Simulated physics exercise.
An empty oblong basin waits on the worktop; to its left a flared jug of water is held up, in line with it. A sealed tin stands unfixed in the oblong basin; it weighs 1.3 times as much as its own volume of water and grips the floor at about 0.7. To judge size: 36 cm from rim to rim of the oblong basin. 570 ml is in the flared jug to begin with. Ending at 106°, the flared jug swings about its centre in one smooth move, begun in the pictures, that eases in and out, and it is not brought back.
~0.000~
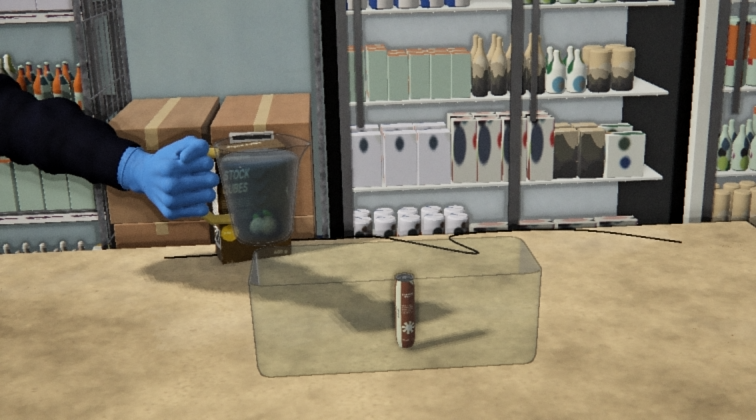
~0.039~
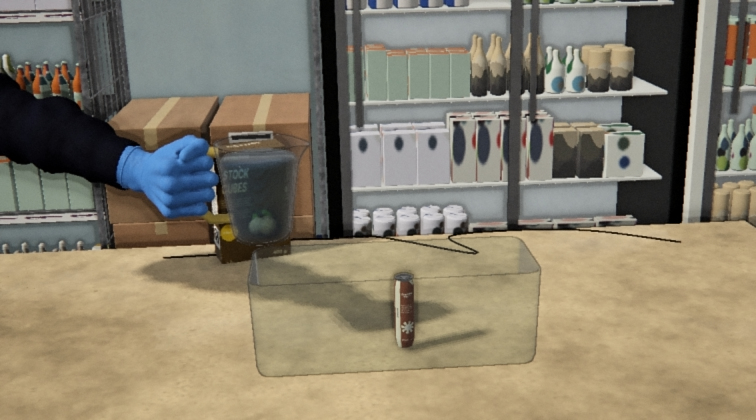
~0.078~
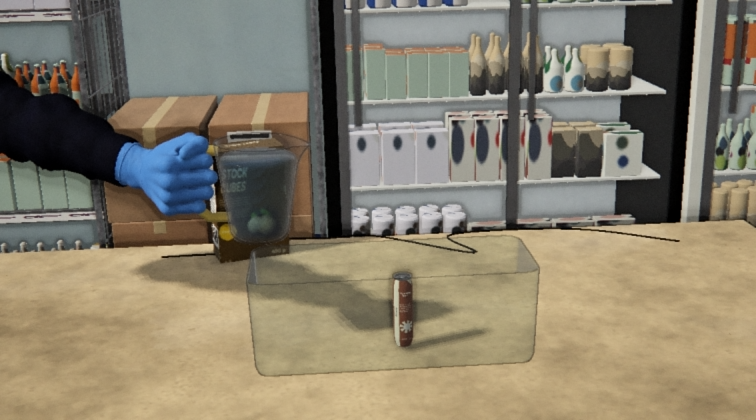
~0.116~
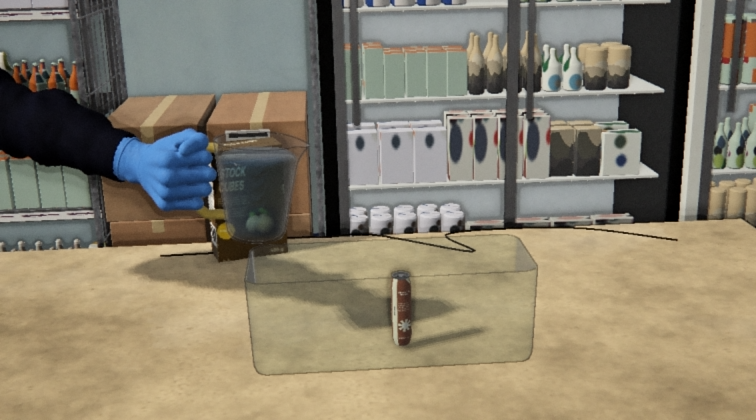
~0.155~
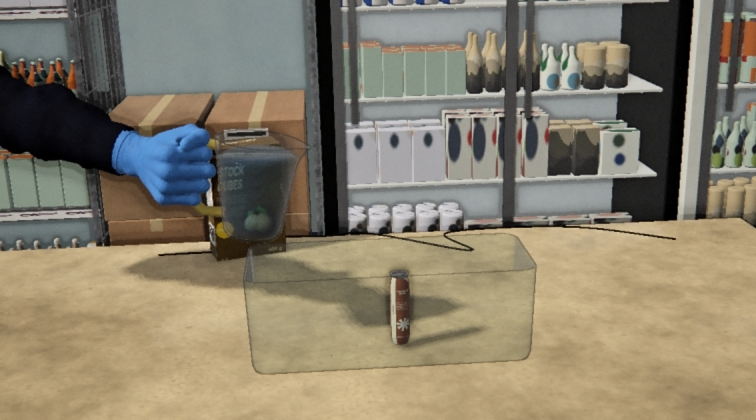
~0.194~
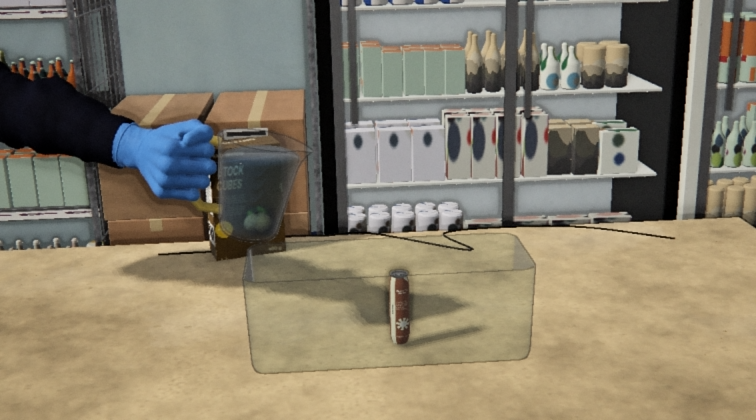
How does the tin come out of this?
It is left on its base.
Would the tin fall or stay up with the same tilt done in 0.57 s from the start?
Then it holds its balance.
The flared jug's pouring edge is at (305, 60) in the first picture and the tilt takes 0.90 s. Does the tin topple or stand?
It tumbles.
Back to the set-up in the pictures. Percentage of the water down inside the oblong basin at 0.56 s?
Close to 8 in a hundred.
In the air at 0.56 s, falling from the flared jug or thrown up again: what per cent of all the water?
It comes to roughly 18 per cent.
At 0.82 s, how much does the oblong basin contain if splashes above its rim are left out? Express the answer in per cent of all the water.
70 per cent or thereabouts.
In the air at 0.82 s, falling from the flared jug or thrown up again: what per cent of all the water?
Roughly 12 per cent.
After 0.56 s the tilt is 72° and 75 per cent is still to pour; the tin stands where it began.
After 0.82 s the tilt is 104° and 20 per cent is still to pour; the tin stands where it began.
After 1.10 s the tilt is 106° and 0 per cent is still to pour; the tin stands where it began.
After 1.40 s the tilt is 106° and 0 per cent is still to pour; the tin stands where it began.
In the end the tin stands where it began.
